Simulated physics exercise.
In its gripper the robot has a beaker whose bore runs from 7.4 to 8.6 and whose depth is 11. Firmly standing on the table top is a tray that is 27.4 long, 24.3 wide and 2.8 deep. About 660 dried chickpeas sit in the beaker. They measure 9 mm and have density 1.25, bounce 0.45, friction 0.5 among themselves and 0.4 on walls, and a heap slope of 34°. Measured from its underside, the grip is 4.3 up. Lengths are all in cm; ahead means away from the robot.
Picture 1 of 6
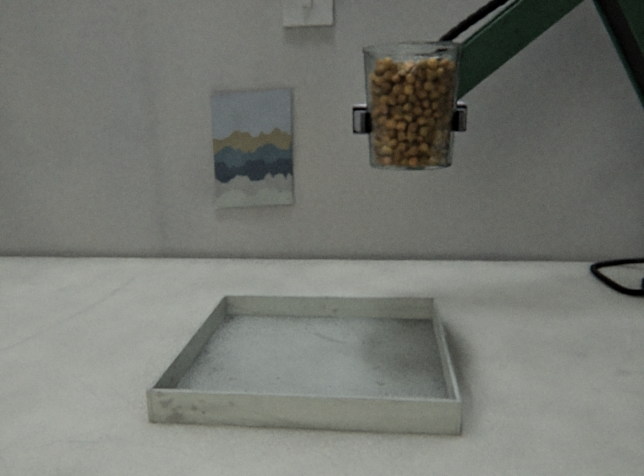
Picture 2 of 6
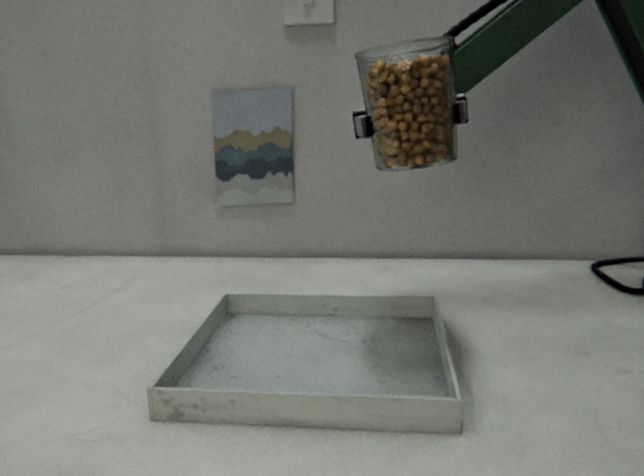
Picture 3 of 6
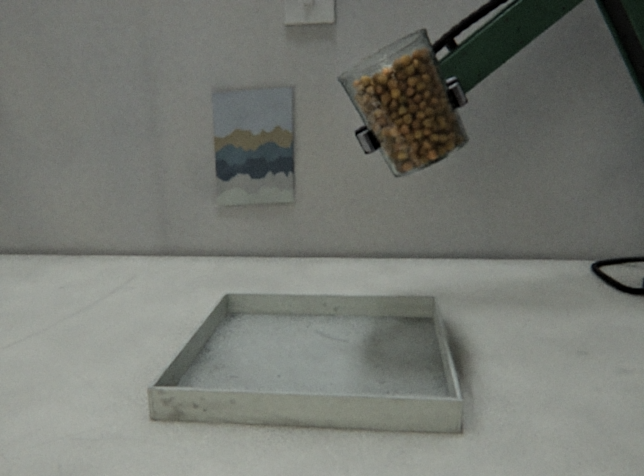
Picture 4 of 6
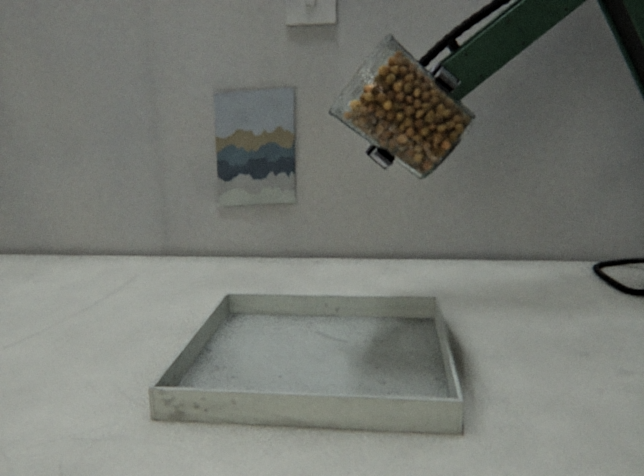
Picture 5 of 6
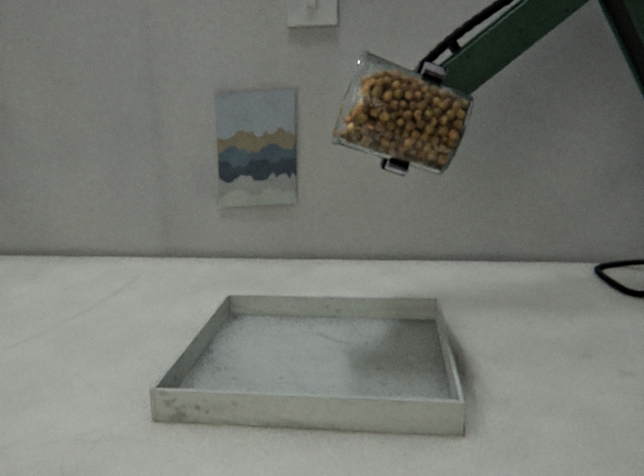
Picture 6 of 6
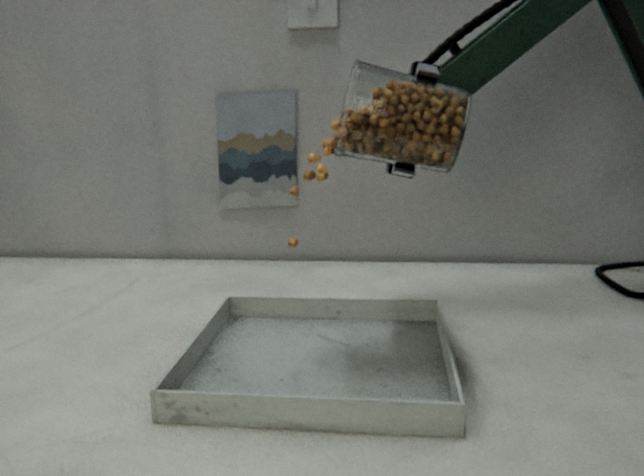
The clip shows a robot arm gripping a clear beaker of dried chickpeas above a shallow tray on a table, gradually tilting it to the left until a few chickpeas spill from its mouth into the air.
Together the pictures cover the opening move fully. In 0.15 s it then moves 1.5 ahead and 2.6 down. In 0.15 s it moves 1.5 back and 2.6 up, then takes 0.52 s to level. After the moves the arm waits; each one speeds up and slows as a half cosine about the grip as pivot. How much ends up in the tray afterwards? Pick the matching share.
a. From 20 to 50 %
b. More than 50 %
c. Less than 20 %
Answer: C.
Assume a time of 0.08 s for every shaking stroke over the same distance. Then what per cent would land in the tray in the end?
That gives about 15 percent.
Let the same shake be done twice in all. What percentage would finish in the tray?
That share would be near 15 percent.
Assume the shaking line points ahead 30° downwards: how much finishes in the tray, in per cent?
Some 15 per cent.
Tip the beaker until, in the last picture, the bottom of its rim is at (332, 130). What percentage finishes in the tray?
Some 0 per cent.
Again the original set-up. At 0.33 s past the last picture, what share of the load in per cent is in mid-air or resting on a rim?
Some 5 per cent.
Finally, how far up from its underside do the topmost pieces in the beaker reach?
Top of the fill: Near 11.0 cm.
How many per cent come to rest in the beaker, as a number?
About 85 per cent.
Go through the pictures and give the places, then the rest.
Beaker middle at (411, 109), level; upper third of the load around (411, 79), from x 375 to 450, top at y 60; 664 in the beaker, in the first frame.
Beaker middle at (411, 107), tilted 7° forward; upper third of the load around (409, 78), from x 370 to 450, top at y 60, in the second frame.
Beaker middle at (407, 108), tilted 27° forward; upper third of the load around (403, 82), from x 355 to 460, top at y 50, in the third frame.
Beaker middle at (405, 112), tilted 50° forward; upper third of the load around (397, 89), from x 345 to 465, top at y 55, in the fourth frame.
Beaker middle at (404, 117), tilted 70° forward; upper third of the load around (398, 98), from x 335 to 465, top at y 75, in the fifth frame.
Beaker middle at (403, 121), tilted 77° forward; upper third of the load around (409, 105), from x 295 to 460, top at y 85; 654 in the beaker, 10 in flight or on a rim, in the sixth frame.
Then, 0.33 s later, tilted 76° forward, highest piece 29 above the table; 588 in the beaker, 41 in the tray, 35 in flight or on a rim.
Then, 0.66 s later, tilted 17° forward, highest piece 32 above the table; 575 in the beaker, 85 in the tray, 4 in flight or on a rim.
Then, 1.02 s later, level, highest piece 33 above the table; 575 in the beaker, 89 in the tray.
Then, 2.07 s later, level, highest piece 33 above the table; 575 in the beaker, 89 in the tray.
At rest, 575 in the beaker, 89 in the tray. That is 13 % in the tray.
